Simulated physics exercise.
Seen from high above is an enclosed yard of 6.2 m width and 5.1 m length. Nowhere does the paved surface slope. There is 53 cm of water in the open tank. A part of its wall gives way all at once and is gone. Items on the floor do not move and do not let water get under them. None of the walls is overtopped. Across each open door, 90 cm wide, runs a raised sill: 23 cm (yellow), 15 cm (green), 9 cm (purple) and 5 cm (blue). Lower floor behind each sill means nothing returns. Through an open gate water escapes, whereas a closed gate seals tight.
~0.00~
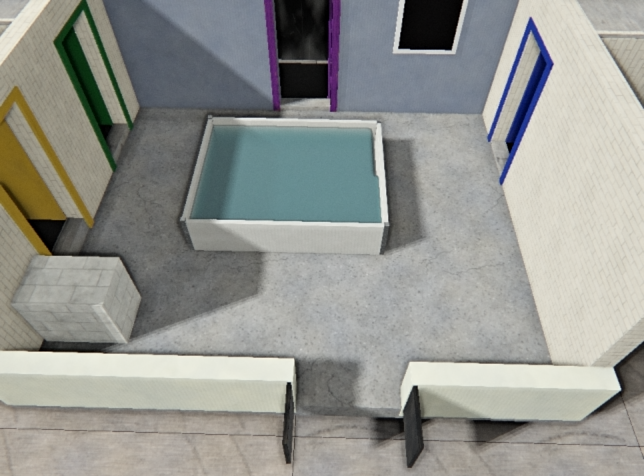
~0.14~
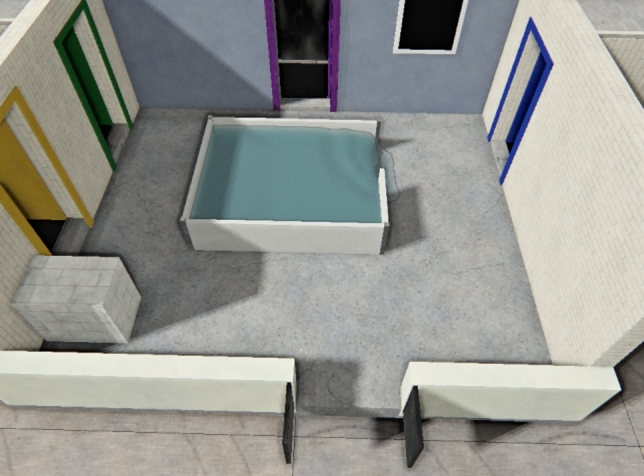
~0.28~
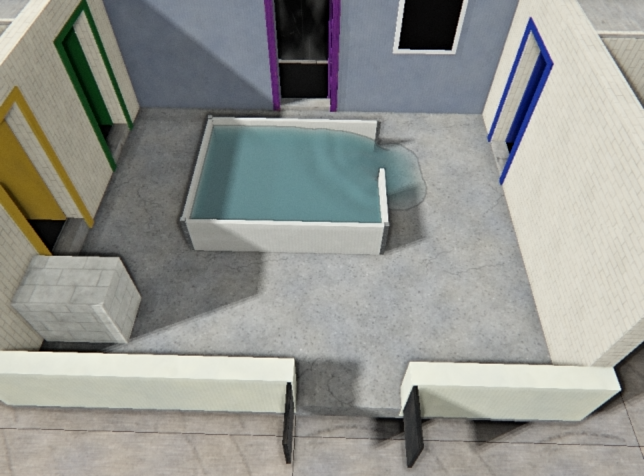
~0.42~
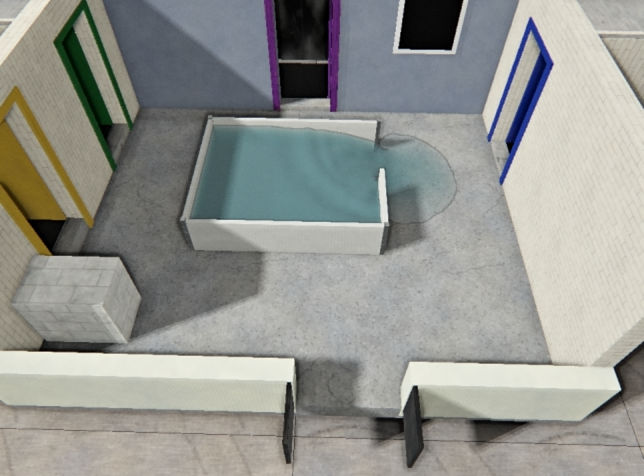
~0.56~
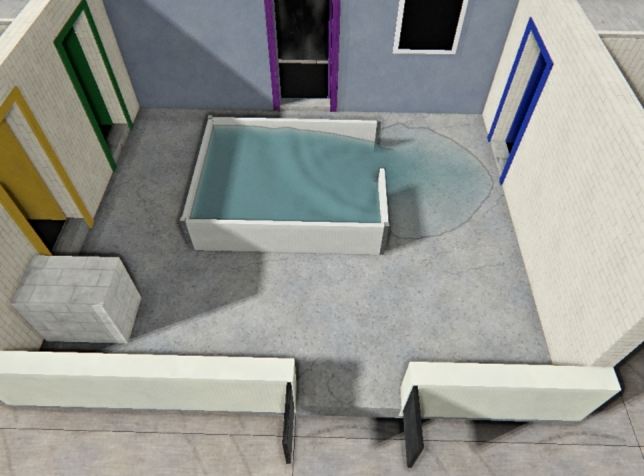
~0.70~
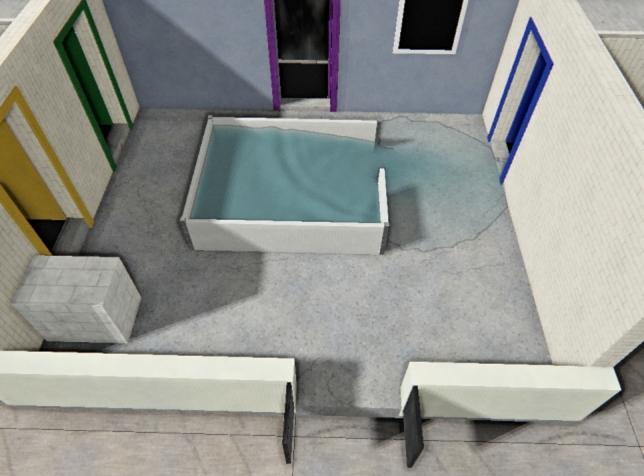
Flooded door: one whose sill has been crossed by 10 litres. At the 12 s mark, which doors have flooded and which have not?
The yellow door has not; the green door has not; the purple door has not; the blue door has flooded.
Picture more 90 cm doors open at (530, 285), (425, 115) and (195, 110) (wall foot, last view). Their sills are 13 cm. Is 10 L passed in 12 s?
Per doorway, in order: Insufficient / sufficient / insufficient.
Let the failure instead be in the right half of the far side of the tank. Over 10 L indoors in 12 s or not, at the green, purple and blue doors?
Door by door - green: Within bounds, purple: Out of bounds, blue: Out of bounds.
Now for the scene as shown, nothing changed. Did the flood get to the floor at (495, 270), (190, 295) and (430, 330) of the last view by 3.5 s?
Listed in sequence, the spots are drenched, bone dry and drenched.
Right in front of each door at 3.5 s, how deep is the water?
In centimetres - yellow: 0, green: 0, purple: 2, blue: 23.
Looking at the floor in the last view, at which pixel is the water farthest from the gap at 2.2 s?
About pixel (555, 391).
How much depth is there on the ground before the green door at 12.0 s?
Depth: Approx. 5.5 cm.
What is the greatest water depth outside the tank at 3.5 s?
Depth: Approx. 24 cm.
After 1.4 s water covers 20 % of the floor and is deepest (31 cm) near (383, 170); yellow door not reached, green door not reached, purple door not reached, blue door 7 cm at the sill, 58 L in.
After 2.2 s water covers 25 % of the floor and is deepest (30 cm) near (499, 188); yellow door not reached, green door not reached, purple door not reached, blue door 19 cm at the sill, 176 L in.
After 3.5 s water covers 40 % of the floor and is deepest (24 cm) near (488, 188); yellow door not reached, green door not reached, purple door 2 cm at the sill, 0 L in, blue door 23 cm at the sill, 380 L in.
After 7.0 s water covers 80 % of the floor and is deepest (16 cm) near (497, 180); yellow door not reached, green door 6 cm at the sill, 0 L in, purple door 2 cm at the sill, 0 L in, blue door 15 cm at the sill, 644 L in.
After 12.0 s water covers 100 % of the floor and is deepest (10 cm) near (161, 288); yellow door 9 cm at the sill, 0 L in, green door 6 cm at the sill, 0 L in, purple door 2 cm at the sill, 0 L in, blue door 9 cm at the sill, 772 L in.
